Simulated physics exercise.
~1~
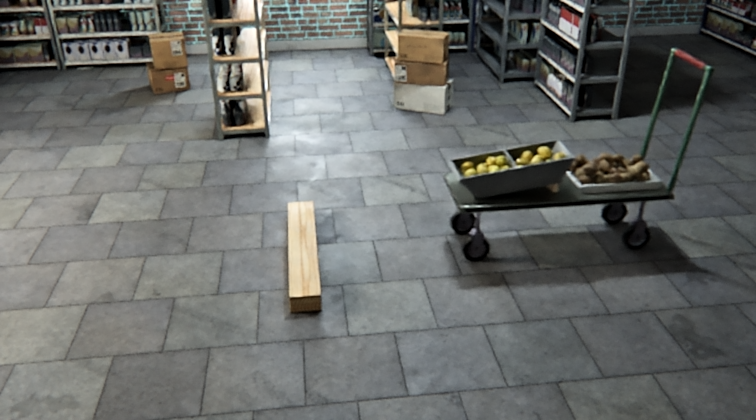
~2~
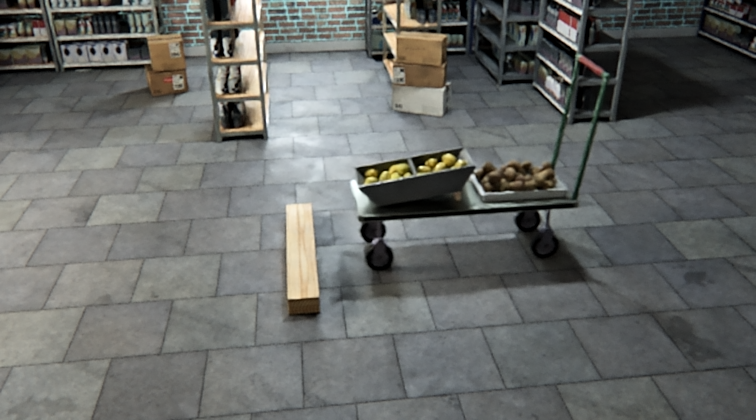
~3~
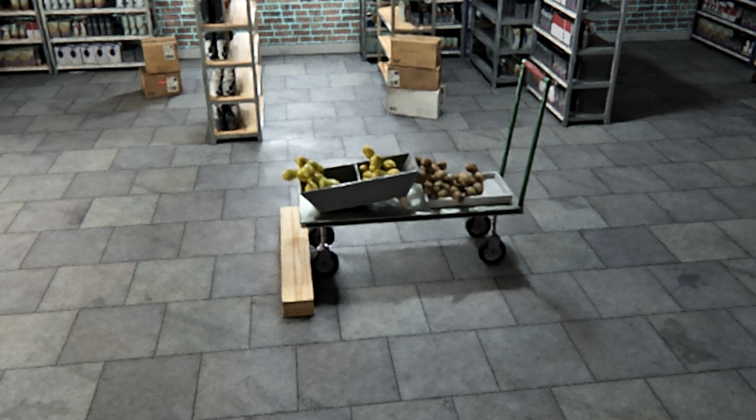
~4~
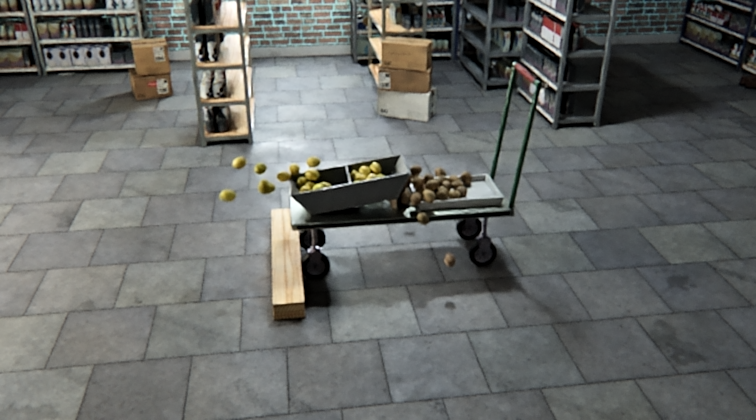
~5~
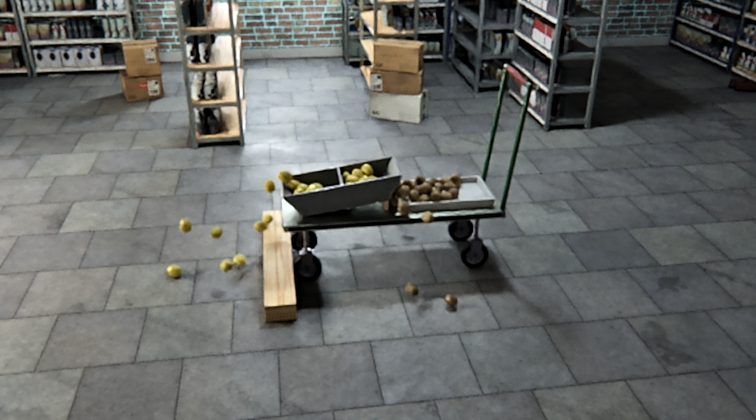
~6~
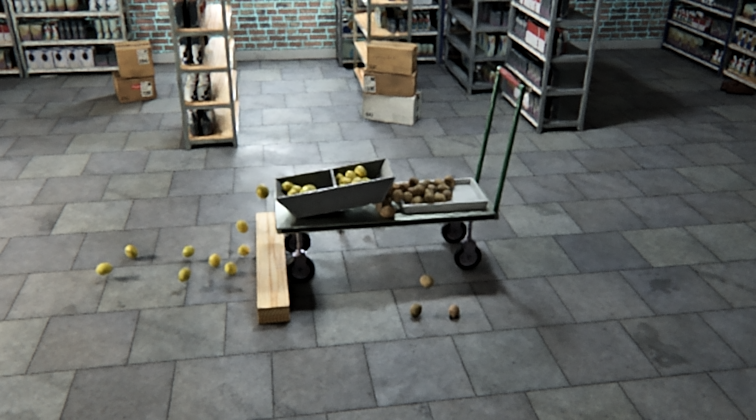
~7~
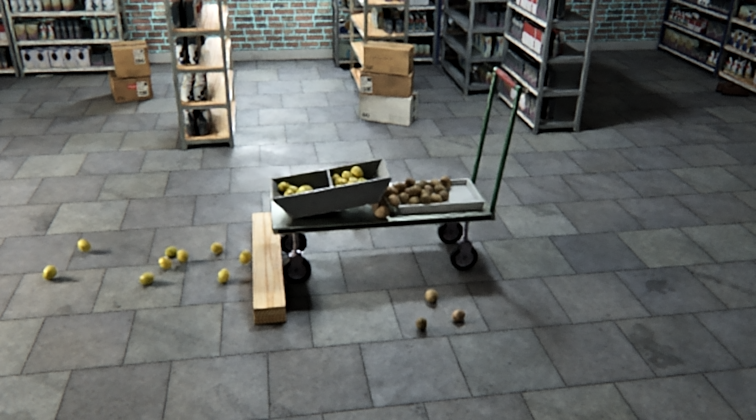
Warehouse aisle with a flat trolley rolling left, stopping against a wooden beam and spilling lemons and potatoes across the tiled floor.
